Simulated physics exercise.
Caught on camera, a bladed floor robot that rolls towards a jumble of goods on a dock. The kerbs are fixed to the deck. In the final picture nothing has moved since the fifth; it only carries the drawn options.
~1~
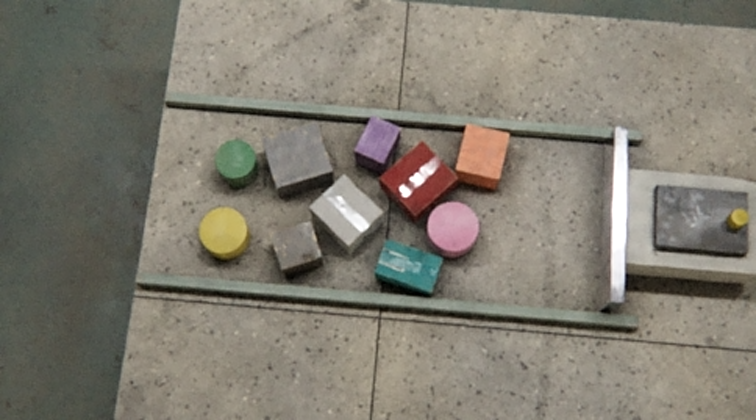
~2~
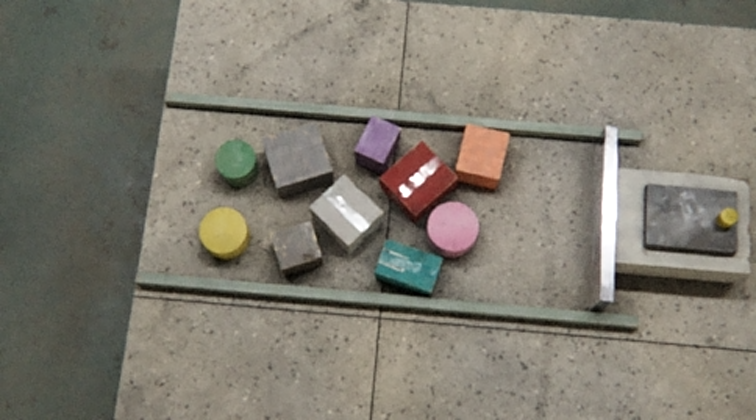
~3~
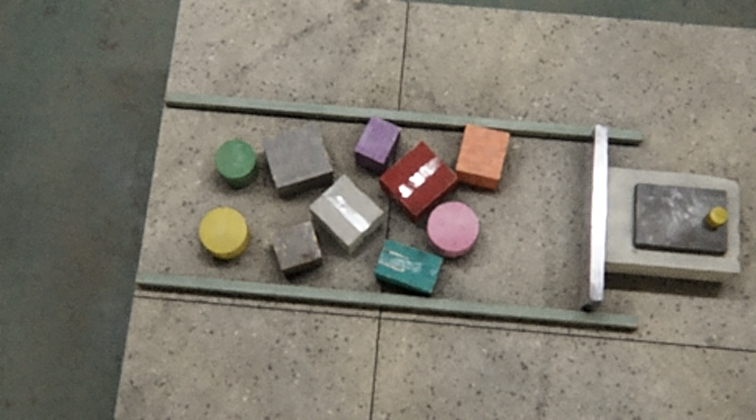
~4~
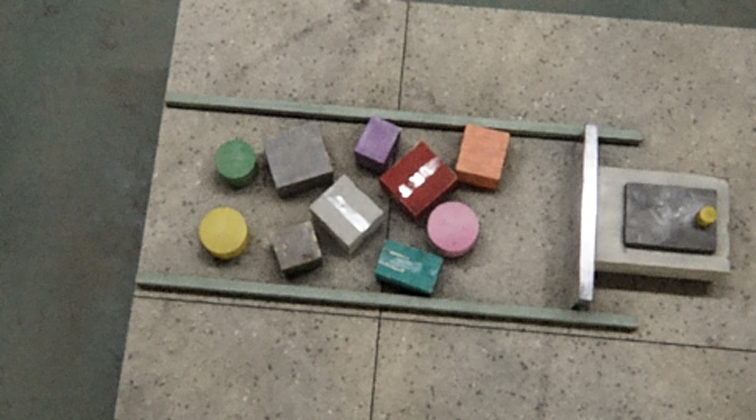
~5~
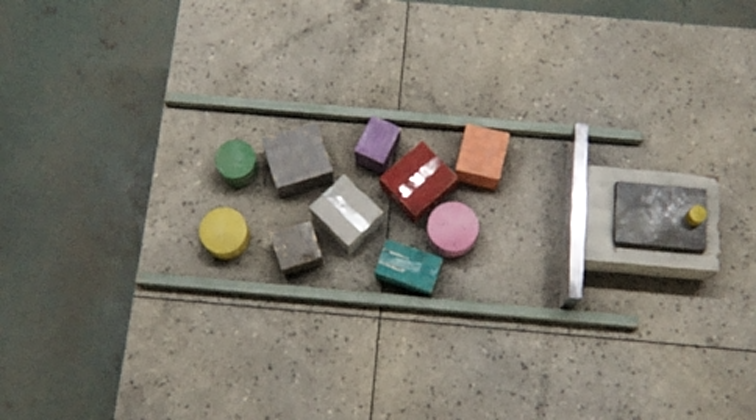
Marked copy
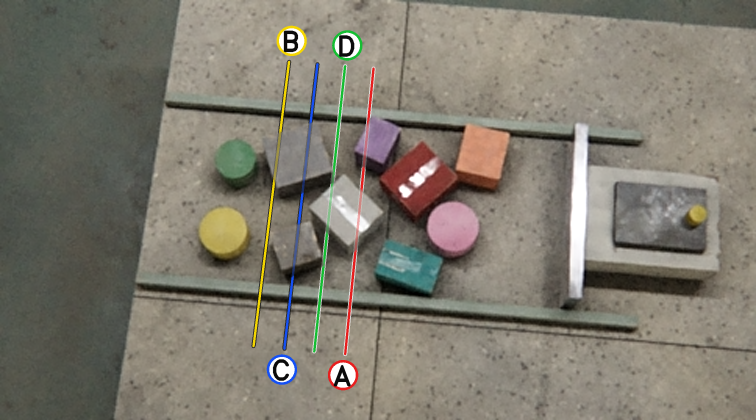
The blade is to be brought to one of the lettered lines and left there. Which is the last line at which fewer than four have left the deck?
It can go as far as B.
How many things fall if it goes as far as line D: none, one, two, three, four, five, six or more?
By then, none.
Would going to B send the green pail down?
By then, yes.
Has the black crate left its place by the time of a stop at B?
By then, yes.
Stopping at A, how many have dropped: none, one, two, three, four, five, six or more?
The count is none.
On the marked copy, A at (360, 206); B at (272, 198); C at (302, 201); D at (330, 203).
With B. Early on, robot (542, 206); orange crate (441, 153); pink canister (432, 228).
Further on, robot (431, 197); green pail (202, 172); yellow canister (203, 218).
At the end, robot (345, 189); green pail over the edge; yellow canister over the edge; two fallen.
As for the rest, A is within the limit but short; C is within the limit but short; D is within the limit but short.
